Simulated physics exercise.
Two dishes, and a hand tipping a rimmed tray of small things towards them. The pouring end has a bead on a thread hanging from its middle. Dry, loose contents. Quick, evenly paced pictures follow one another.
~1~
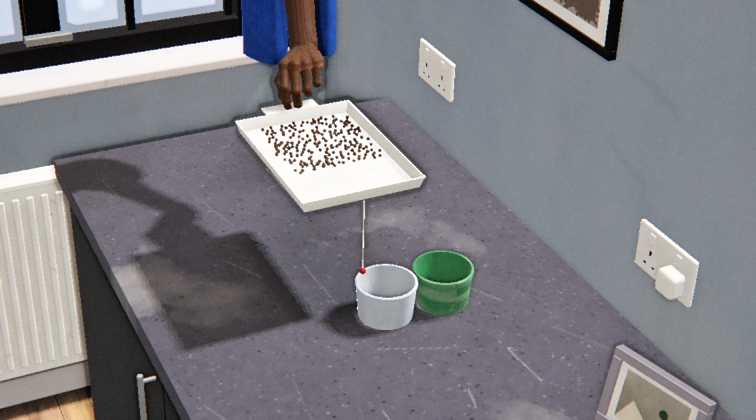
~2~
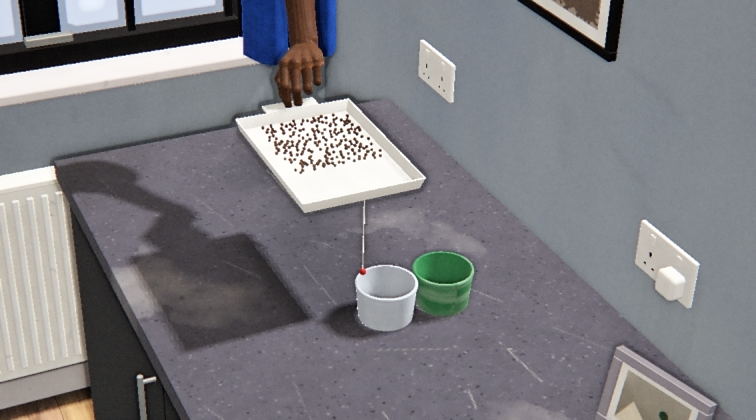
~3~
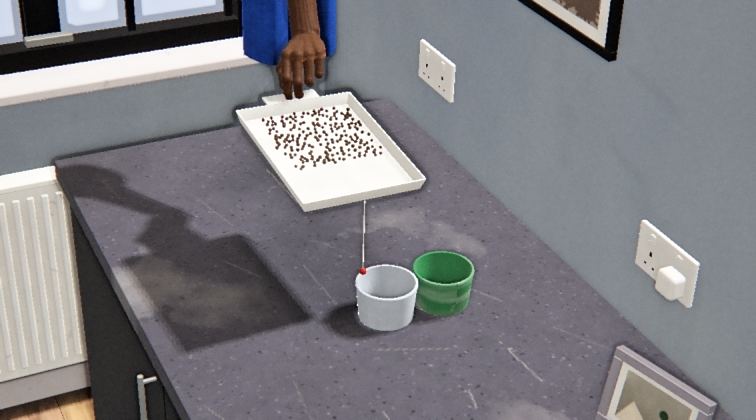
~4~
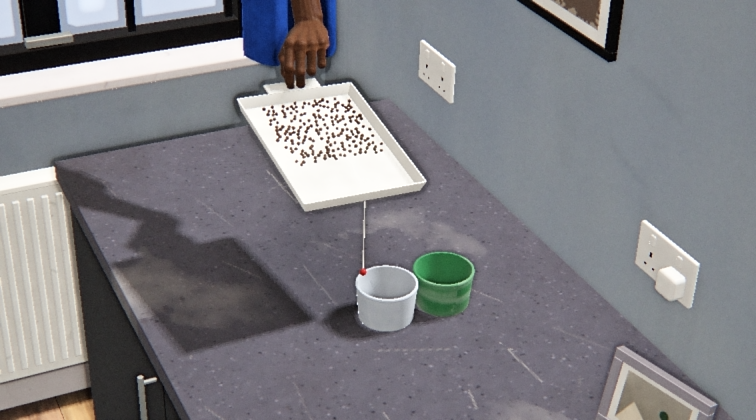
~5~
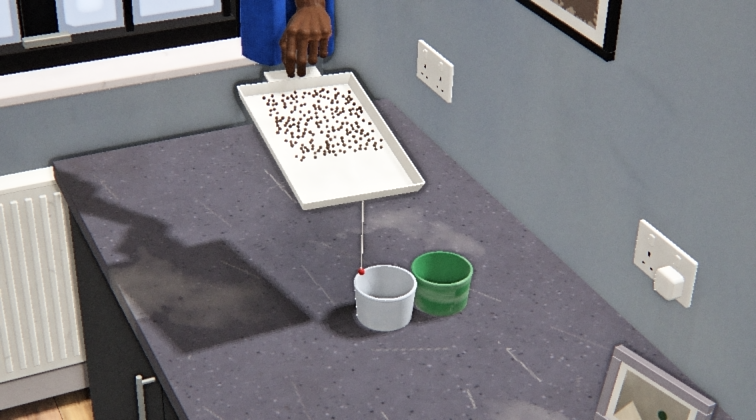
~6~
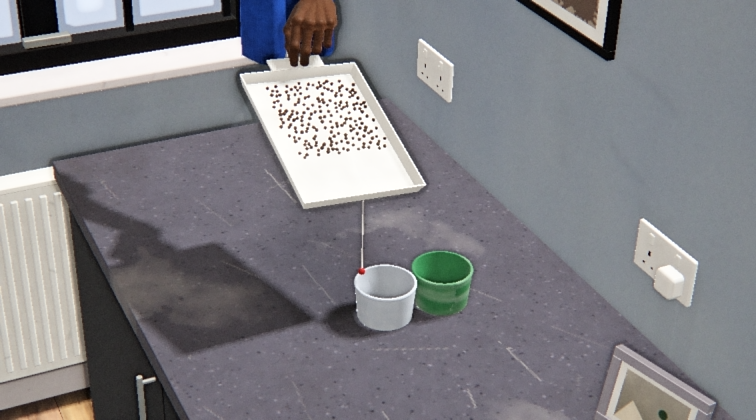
A hand gradually raising the back of a white tray of small brown berries above a white dish and a green dish.
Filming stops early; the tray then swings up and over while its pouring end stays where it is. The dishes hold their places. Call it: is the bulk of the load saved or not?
The bulk is saved.
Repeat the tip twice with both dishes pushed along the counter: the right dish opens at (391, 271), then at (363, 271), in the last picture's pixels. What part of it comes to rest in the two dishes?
Close to 30 in a hundred, then close to 0 in a hundred.
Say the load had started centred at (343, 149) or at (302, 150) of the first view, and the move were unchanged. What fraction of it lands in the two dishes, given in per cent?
The first start yields 80 per cent, the second 80 per cent.
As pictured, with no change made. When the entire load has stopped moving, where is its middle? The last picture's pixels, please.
Close to (428, 305) in the last picture.
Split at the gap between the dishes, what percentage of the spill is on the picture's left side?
Close to 10 per cent.
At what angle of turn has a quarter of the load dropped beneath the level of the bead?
Near 65 degrees.
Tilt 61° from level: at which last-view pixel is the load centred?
I'd put it at about (406, 200).
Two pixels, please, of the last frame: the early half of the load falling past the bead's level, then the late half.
Initially about (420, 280); subsequently about (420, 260).
Shortly afterwards, tray tipped steeply; near half on the tray; only a few in the left dish; only a few in the right dish; a little outside both; near a third in the air.
Next, tray tipped right over; a little on the tray; near a quarter in the left dish; near a quarter in the right dish; near a quarter outside both; near a quarter in the air.
Some moments later, tray tipped past a quarter turn; near a quarter in the left dish; near a third in the right dish; near a third outside both.
In the end, tray tipped past a quarter turn; near a quarter in the left dish; near a third in the right dish; near a third outside both.
